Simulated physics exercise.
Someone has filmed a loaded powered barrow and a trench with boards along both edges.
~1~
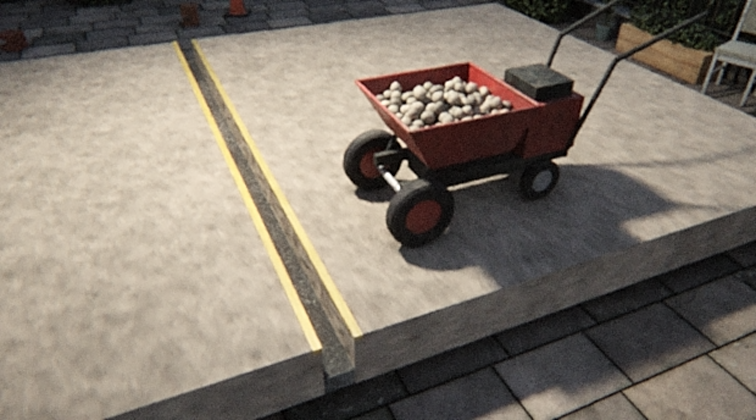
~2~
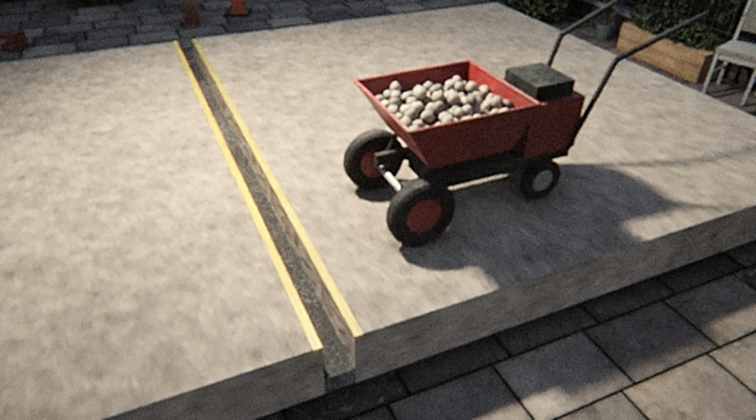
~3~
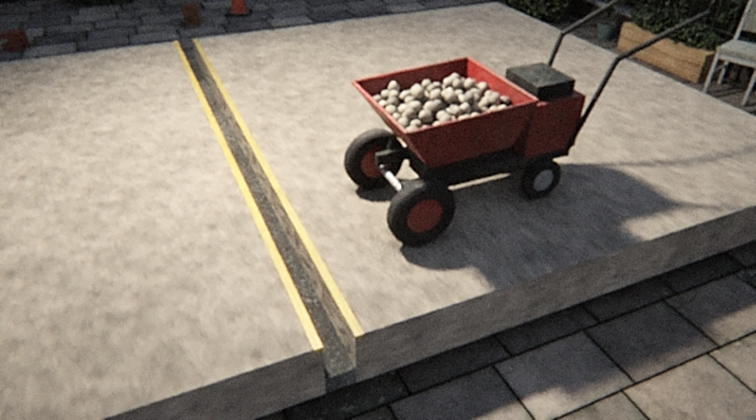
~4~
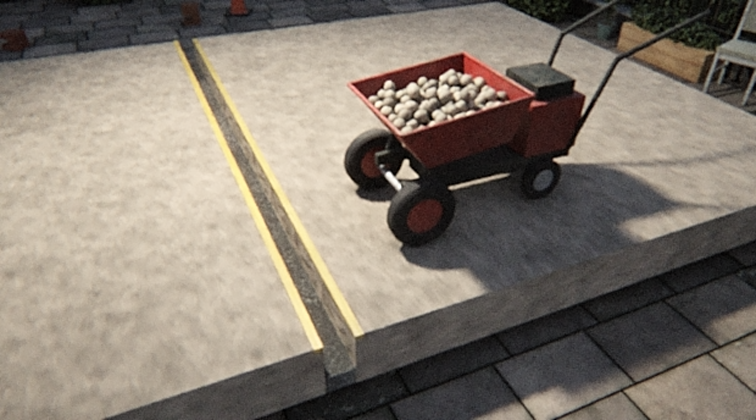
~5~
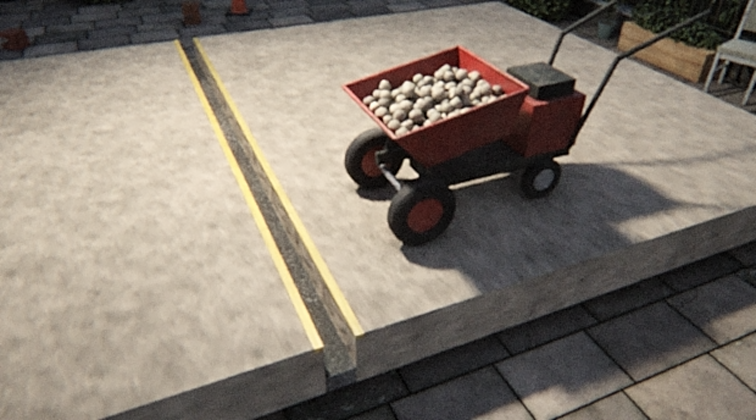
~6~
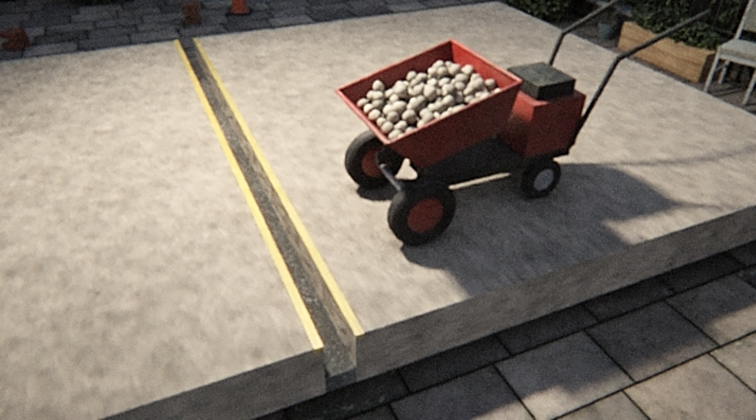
On a pale concrete slab edged by dark paving, seen from above at an angle, a narrow trench lined with yellow edges runs from the back to the front. To its right stands a red powered barrow with black tyres and long dark handles, its skip heaped with pale, rounded stones. The skip starts level, then tilts gradually forward to the left as its rear rises, while the wheels and camera stay still.
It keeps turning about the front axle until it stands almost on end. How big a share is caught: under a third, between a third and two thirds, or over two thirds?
It catches from one third to two thirds.
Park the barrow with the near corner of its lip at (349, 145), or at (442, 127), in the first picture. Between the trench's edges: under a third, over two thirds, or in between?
First below one third, then between a third and two thirds.
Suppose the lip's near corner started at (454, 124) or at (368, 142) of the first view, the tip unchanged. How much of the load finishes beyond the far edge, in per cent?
Near 10 % and 80 %.
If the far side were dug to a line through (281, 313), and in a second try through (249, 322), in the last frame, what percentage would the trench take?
In turn 80 and 100 in a hundred.
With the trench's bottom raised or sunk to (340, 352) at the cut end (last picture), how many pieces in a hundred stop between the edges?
Close to 40 per cent.
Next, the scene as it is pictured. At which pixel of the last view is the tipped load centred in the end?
At about (278, 234).
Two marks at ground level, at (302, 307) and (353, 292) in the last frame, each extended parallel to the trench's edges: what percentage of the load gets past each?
About 40 and 100 per cent.
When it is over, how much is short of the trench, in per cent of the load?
Roughly 5 in a hundred.
Soon after the last picture, skip tipped steeply; all in the skip.
A little later, skip tipped right over; most in the skip; a stray few short of the trench; a small part in or heaped over the trench; a stray few beyond it; a small part falling.
Later still, skip tipped right over; about a quarter in the skip; a stray few short of the trench; about half in or heaped over the trench; about a third beyond it.
By the end, skip tipped right over; a small part short of the trench; about two thirds in or heaped over the trench; about a third beyond it.
